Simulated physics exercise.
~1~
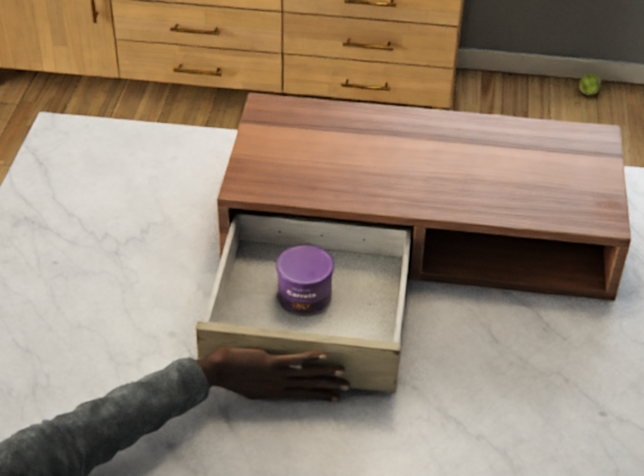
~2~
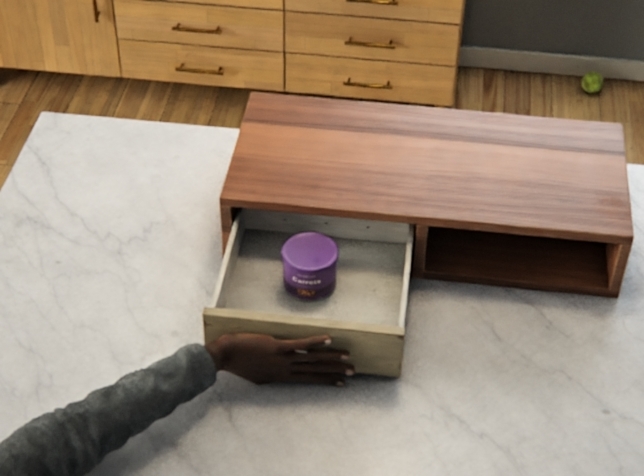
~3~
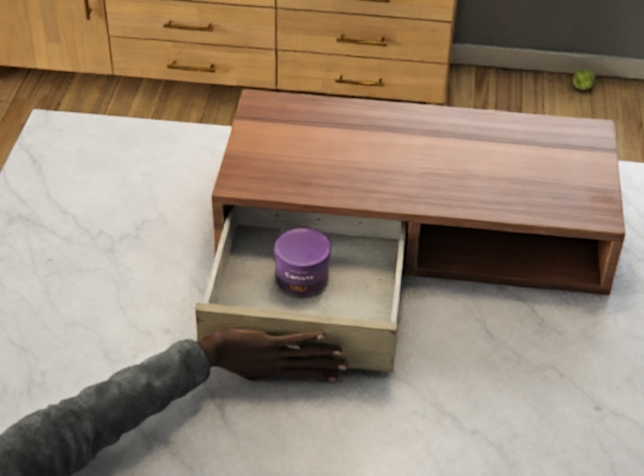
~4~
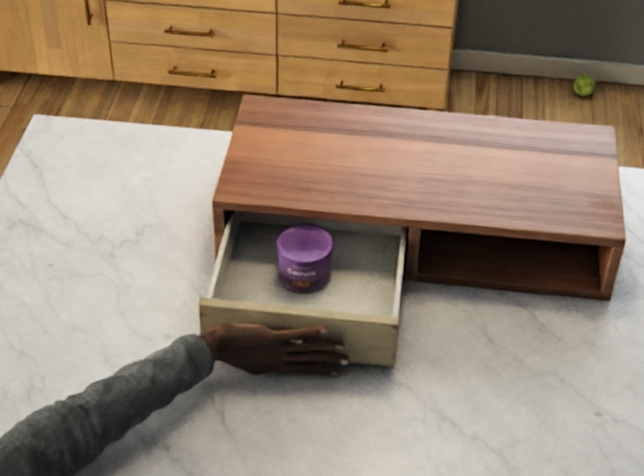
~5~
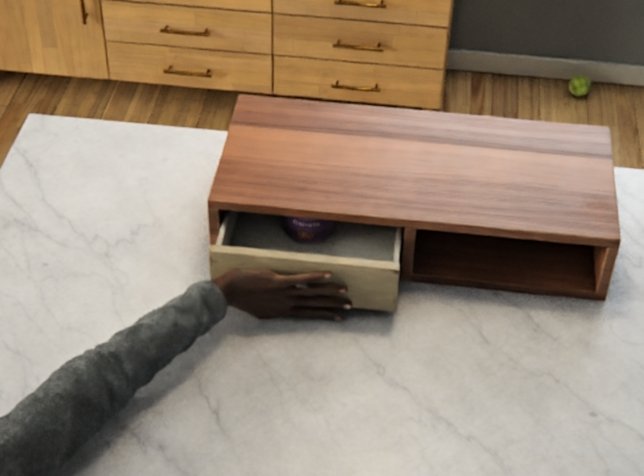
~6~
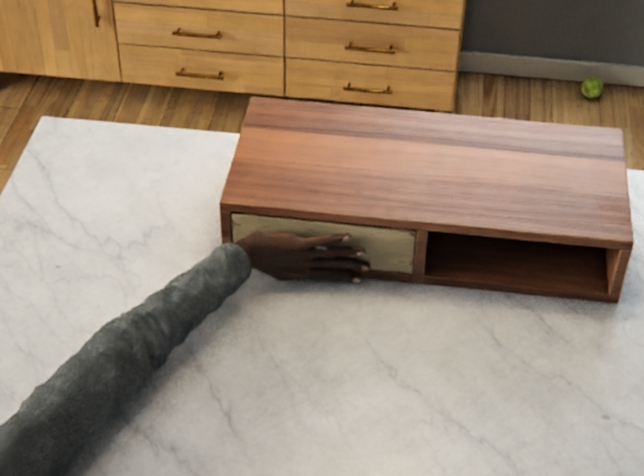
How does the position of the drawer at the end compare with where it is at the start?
At the start the drawer sticks out from the left side of the chest with the purple pot showing inside. By the end it has been pushed back into the chest and sits flush, with its front closing off the left opening.
At the start, a drawer stands open on the left side of a low reddish-brown wooden chest on a marble-topped surface, with a purple pot inside. A hand in a dark grey sleeve rests against the drawer's front, and the drawer barely moves at first. The hand then pushes it inward, carrying the pot back under the chest's top until only part of the pot shows. The hand keeps pressing until the pot is out of sight. At the end, the drawer is shut flush, with the hand still against its front and the right compartment open and empty.
